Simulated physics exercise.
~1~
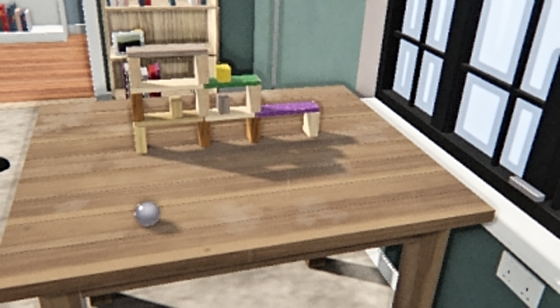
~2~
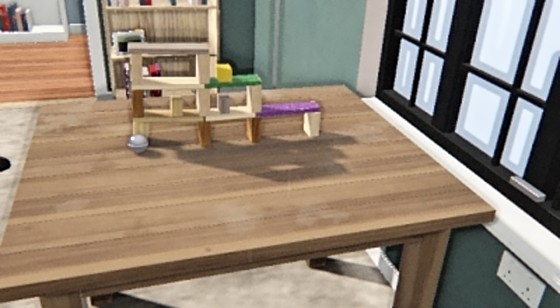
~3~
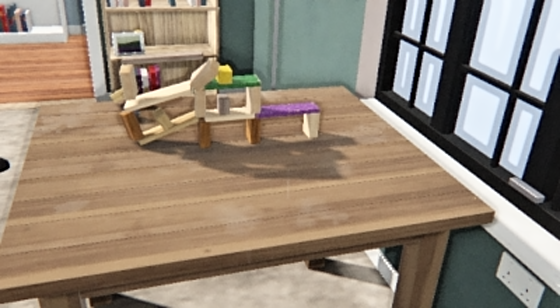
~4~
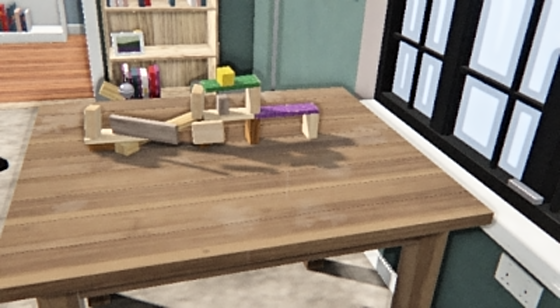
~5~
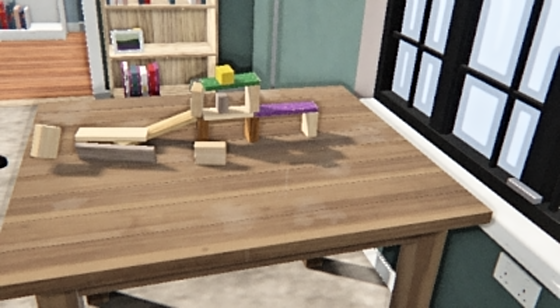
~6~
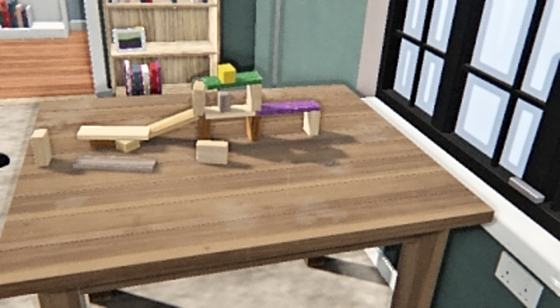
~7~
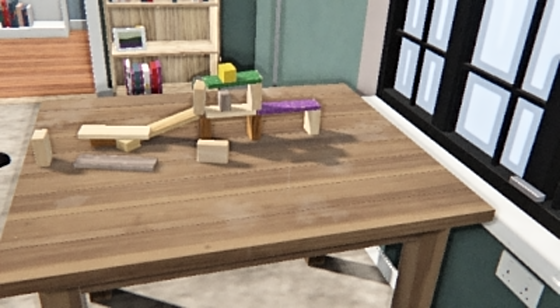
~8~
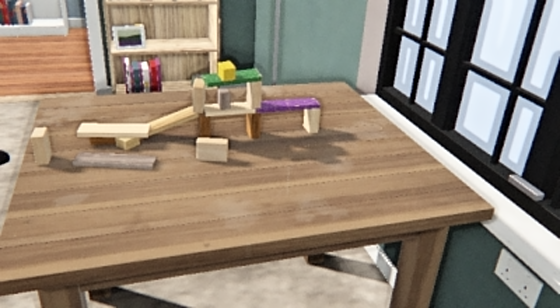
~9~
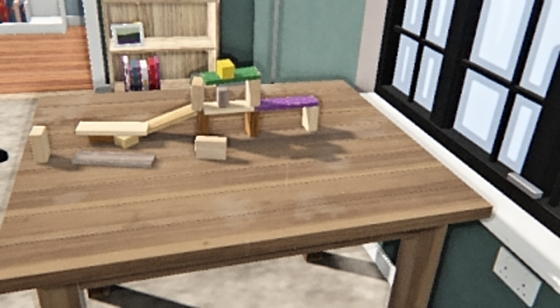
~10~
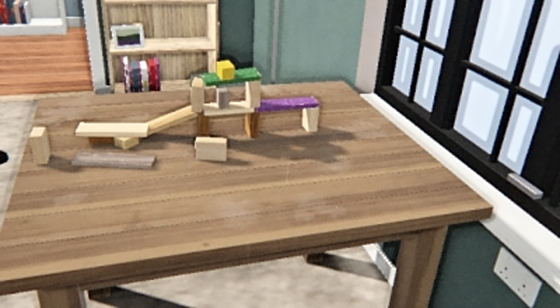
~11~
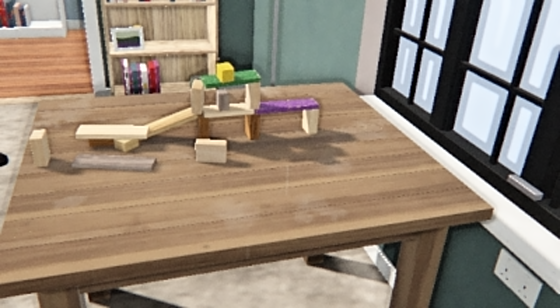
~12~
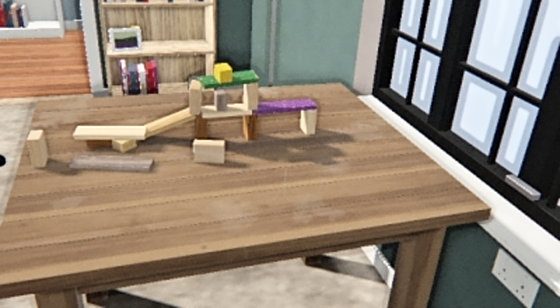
On a wooden table beside a dark-framed window, seen from slightly above by a gently swaying camera, stands a structure of pale wooden blocks and boards, with a green plank and yellow block near its middle and a purple plank at the right. A grey metallic ball rolls away from the near side of the table and strikes the left post. The left part gives way, its boards tilting and dropping, and blocks tumble left and forward. A grey-brown board flips onto the tabletop. The pieces settle, with one board sloping leftward, while the slightly tilted green plank, yellow block and purple plank stay up.
